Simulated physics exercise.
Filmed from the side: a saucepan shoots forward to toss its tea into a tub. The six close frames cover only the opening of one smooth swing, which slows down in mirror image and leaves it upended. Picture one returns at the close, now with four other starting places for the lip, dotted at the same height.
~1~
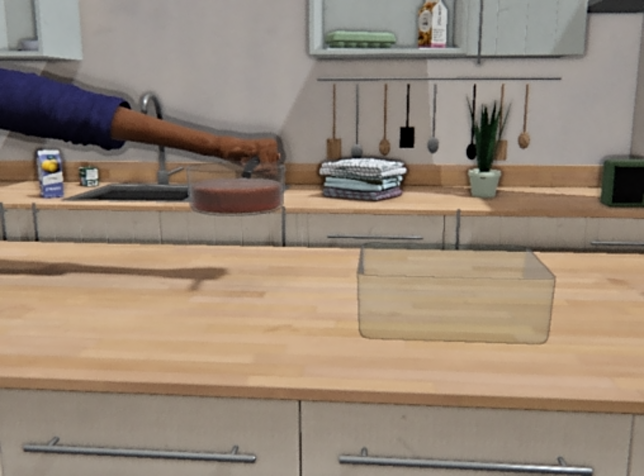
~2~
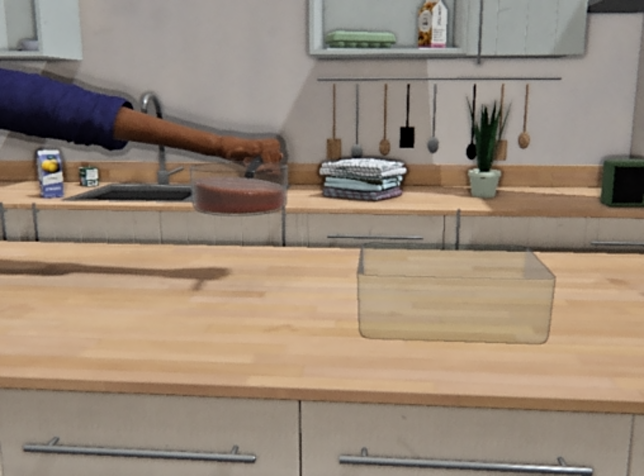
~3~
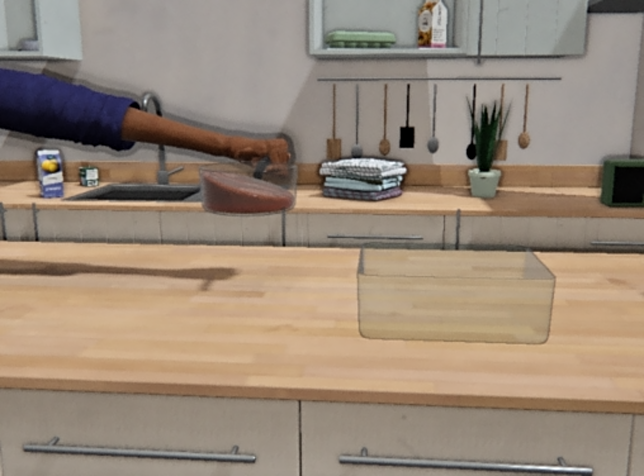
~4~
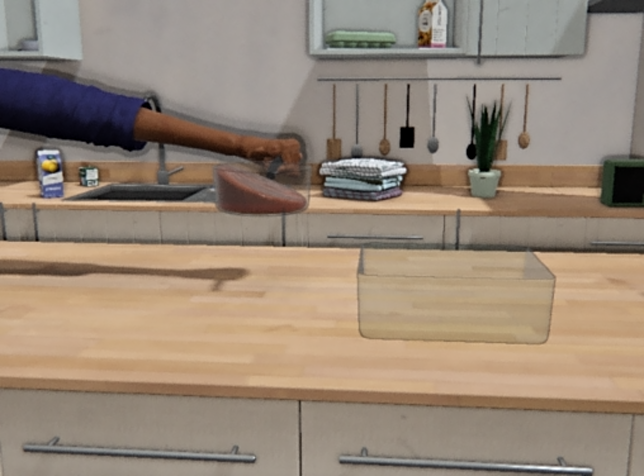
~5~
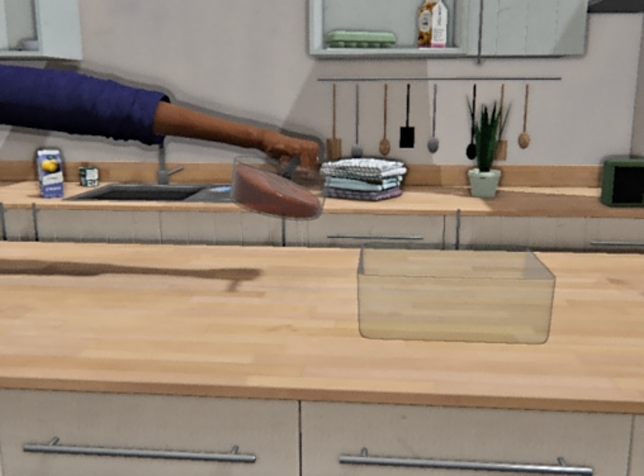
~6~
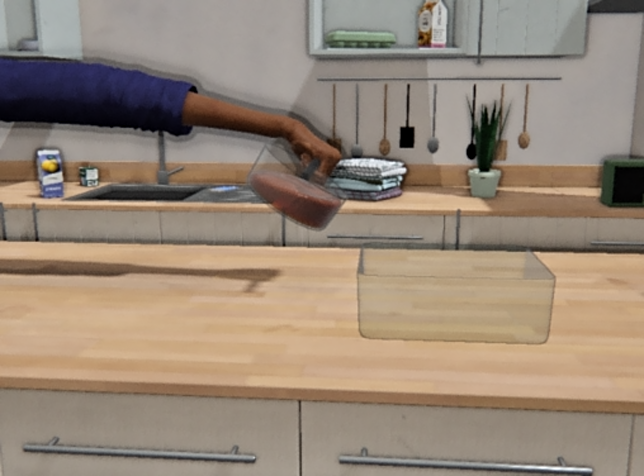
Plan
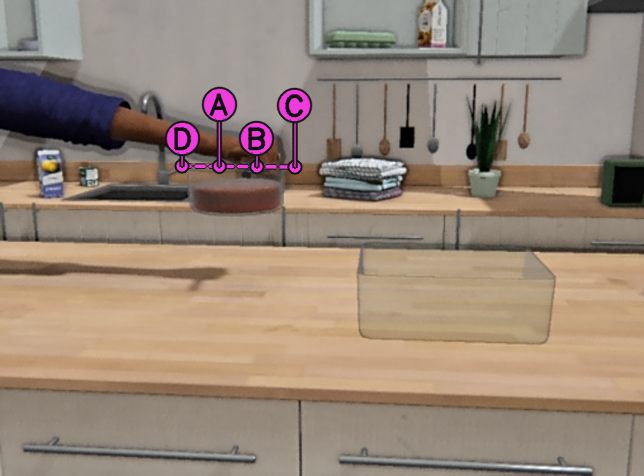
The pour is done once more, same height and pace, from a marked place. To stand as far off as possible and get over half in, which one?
Dot B just does it.
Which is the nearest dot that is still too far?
It is A.
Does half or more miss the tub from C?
No.
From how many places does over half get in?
Two of them.
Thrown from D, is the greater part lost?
Yes.
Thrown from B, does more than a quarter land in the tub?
Yes, it does.
On the marked copy, A at (219, 166); B at (256, 166); C at (294, 167); D at (182, 166).
Choosing A, about 18 % lands in the tub, 79 % falls short and 4 % goes beside or beyond.
Choosing B, about 69 % lands in the tub, 25 % falls short and 6 % goes beside or beyond.
Choosing C, about 88 % lands in the tub, 2 % falls short and 10 % goes beside or beyond.
Choosing D, about 0 % lands in the tub, 99 % falls short.
